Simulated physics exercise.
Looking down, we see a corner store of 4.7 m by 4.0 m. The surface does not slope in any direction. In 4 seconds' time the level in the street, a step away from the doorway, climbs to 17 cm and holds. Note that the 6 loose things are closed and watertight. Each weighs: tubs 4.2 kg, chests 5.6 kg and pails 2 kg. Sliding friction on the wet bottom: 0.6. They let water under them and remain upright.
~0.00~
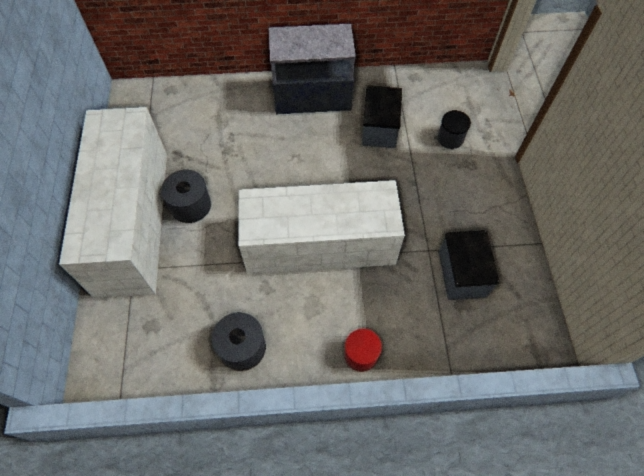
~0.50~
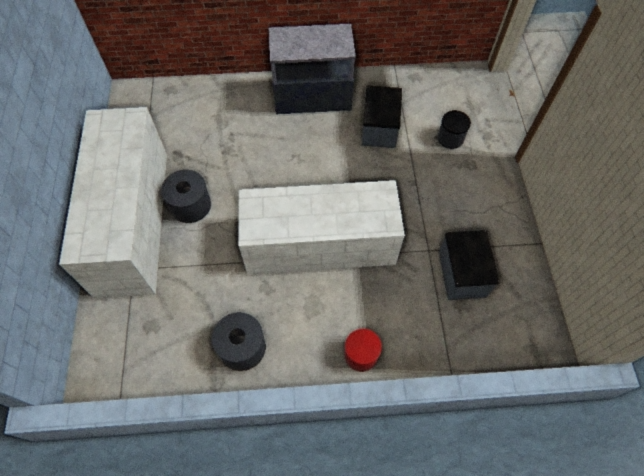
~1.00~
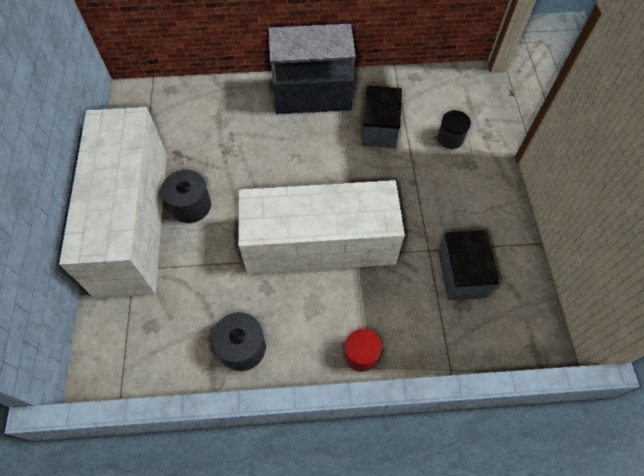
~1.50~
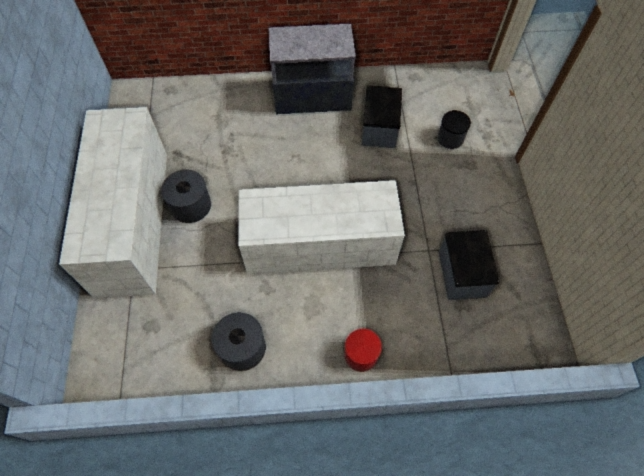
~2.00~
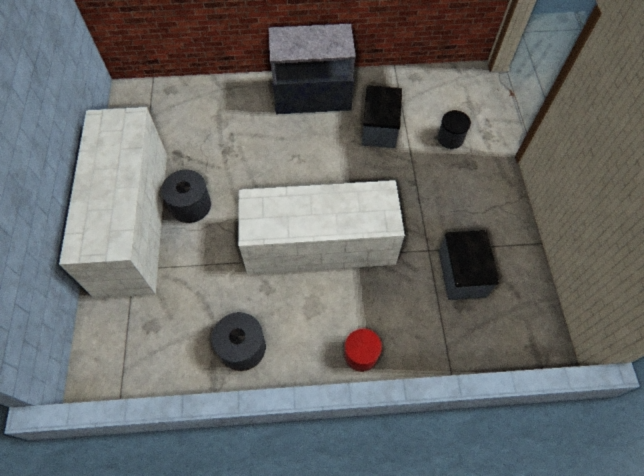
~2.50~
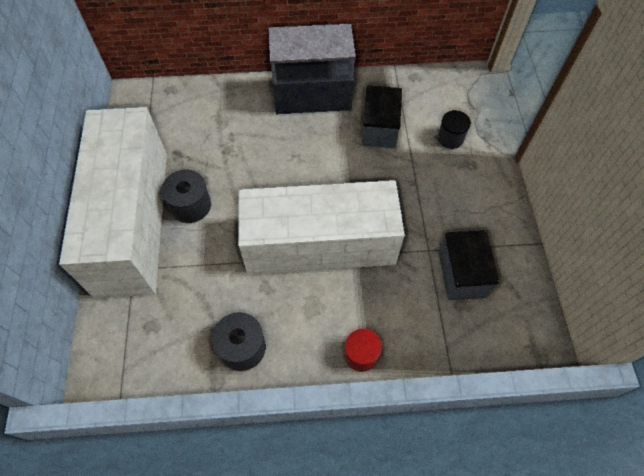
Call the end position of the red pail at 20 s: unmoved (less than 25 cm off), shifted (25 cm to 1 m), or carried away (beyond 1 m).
Carried away.
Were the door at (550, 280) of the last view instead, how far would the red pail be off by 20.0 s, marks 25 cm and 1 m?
Red pail: Goes a long way.
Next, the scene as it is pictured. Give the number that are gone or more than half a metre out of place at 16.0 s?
At that time I count 6.
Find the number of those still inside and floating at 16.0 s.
By my count, 6.
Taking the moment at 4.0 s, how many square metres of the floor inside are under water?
About 3.0 m2.
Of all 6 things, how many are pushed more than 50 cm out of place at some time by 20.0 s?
Answer: 6.
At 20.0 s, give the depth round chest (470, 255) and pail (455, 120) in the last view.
Close to 10 and 12 centimetres.
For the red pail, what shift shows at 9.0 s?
About 0 cm by then.
After 4.0 s the red pail is near (363, 346), 0.0 m from its start, aground; 0 afloat.
After 9.0 s the red pail is near (363, 346), 0.0 m from its start, aground; 2 afloat.
After 16.0 s the red pail is near (513, 331), 1.3 m from its start, afloat; 6 afloat.
After 20.0 s the red pail is near (513, 205), 2.1 m from its start, afloat; 6 afloat.
